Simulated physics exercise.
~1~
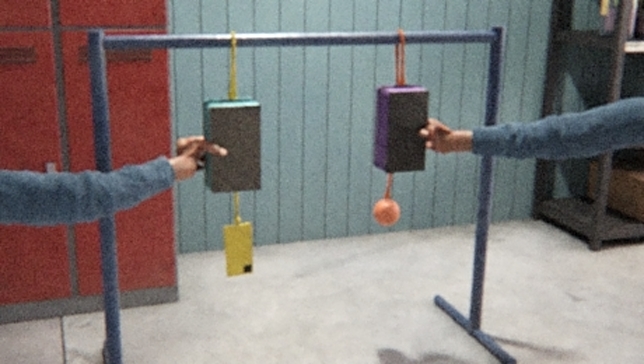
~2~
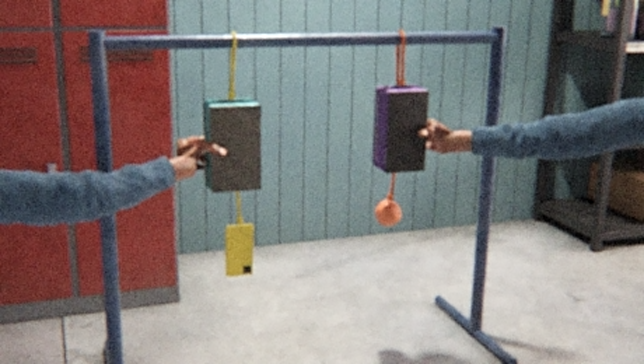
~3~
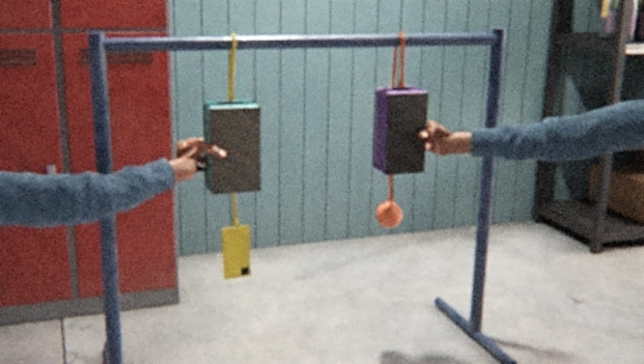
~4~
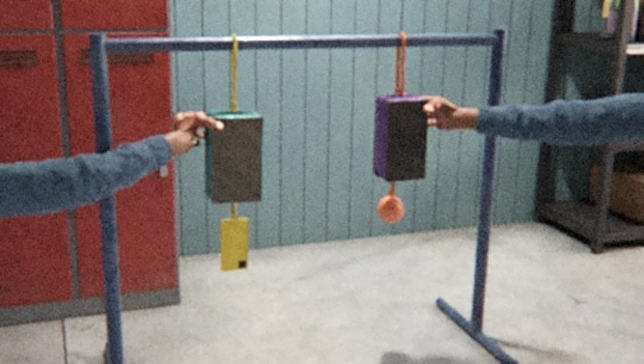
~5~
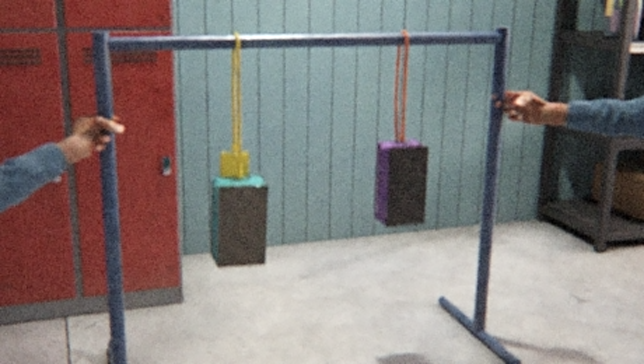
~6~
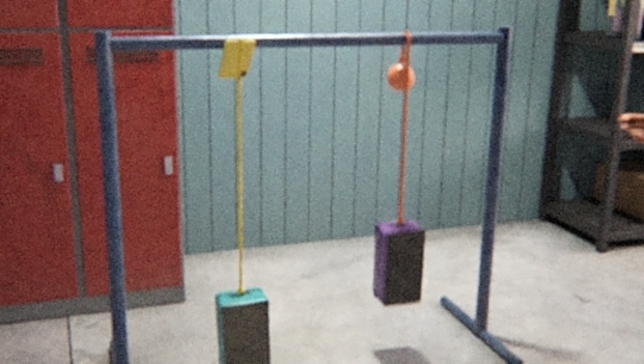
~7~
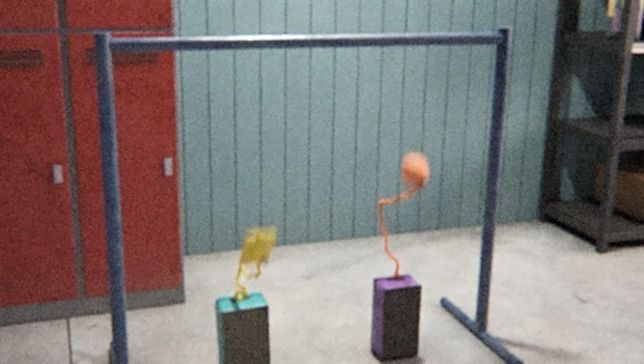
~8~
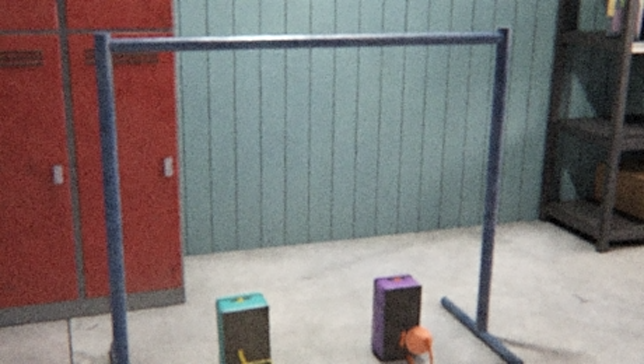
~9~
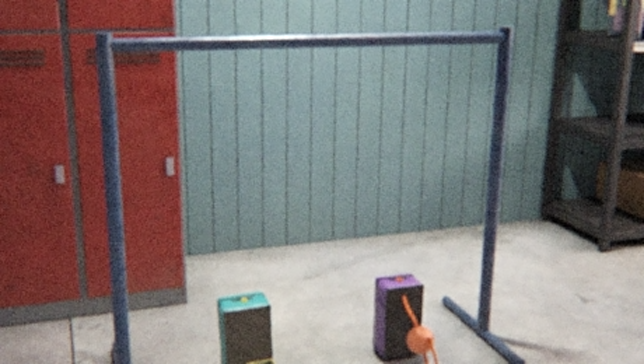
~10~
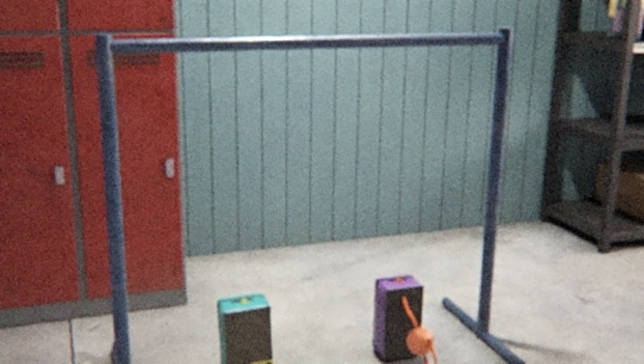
In a room with red lockers, a pale blue panelled wall and a dark shelf, two dark cases hang from a blue rail on a yellow and an orange cord. A flat yellow phone dangles below the teal-edged left case, and an orange ball below the purple-edged right one. Two hands steady the cases, then let go and draw back. Both cases drop as the phone and ball shoot up to the rail. The cords slip off, and everything falls. Both cases end upright on the floor, the ball and phone lying by them, the rail bare.
